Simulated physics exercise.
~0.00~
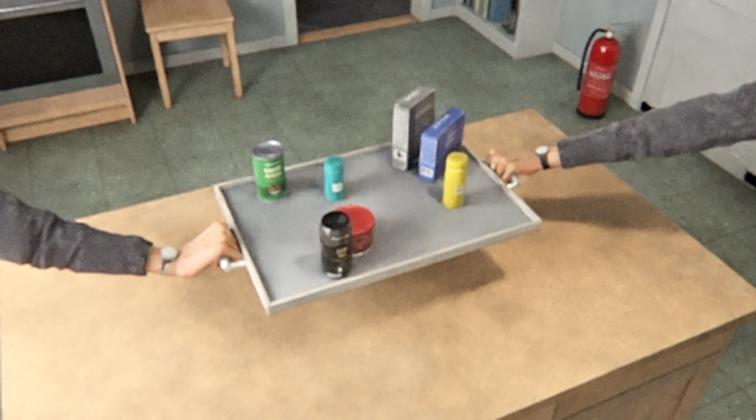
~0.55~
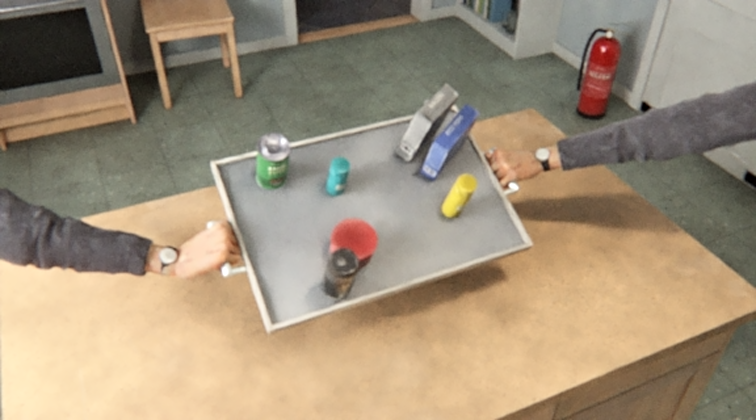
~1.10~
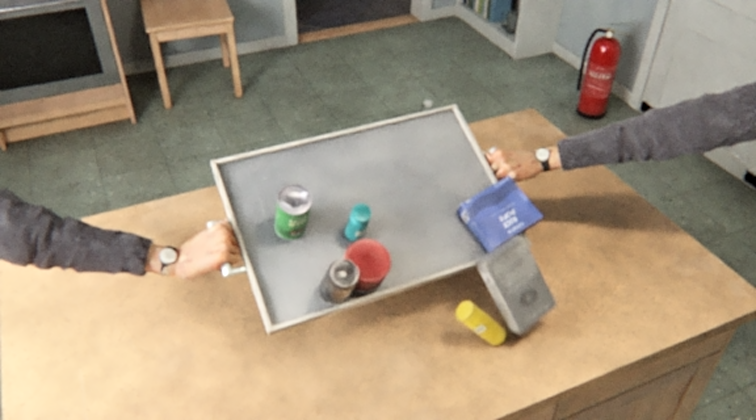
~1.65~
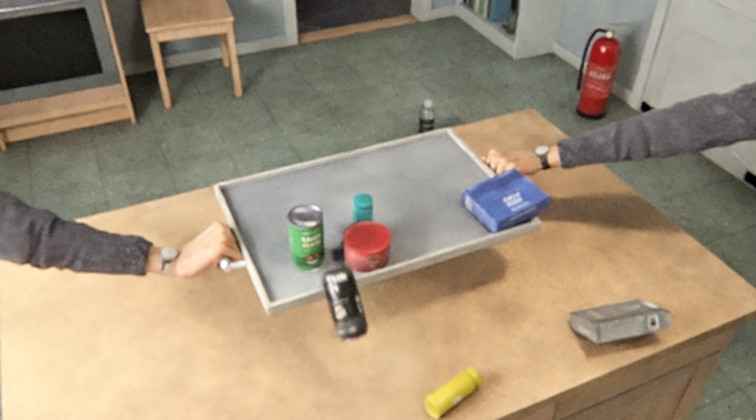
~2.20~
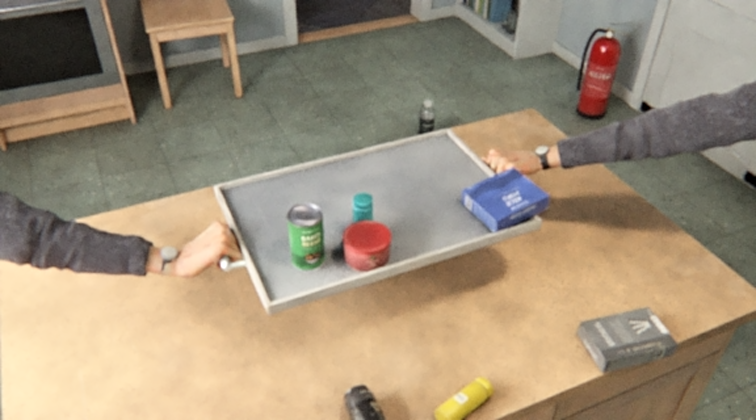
To begin with, two hands hold a grey rimmed tray over a wooden table, with a green tin, turquoise shaker, black can, red tub, yellow shaker and two packets standing on it. The near edge dips, and the items start to lean and slide toward it. The yellow shaker and grey packet tumble over the rim at the right, while the blue packet topples. As the tray levels, the black can tips over the near edge. Finally, the can, yellow shaker and grey packet lie on the table, while the blue packet lies on the tray near the upright green tin, turquoise shaker and red tub.
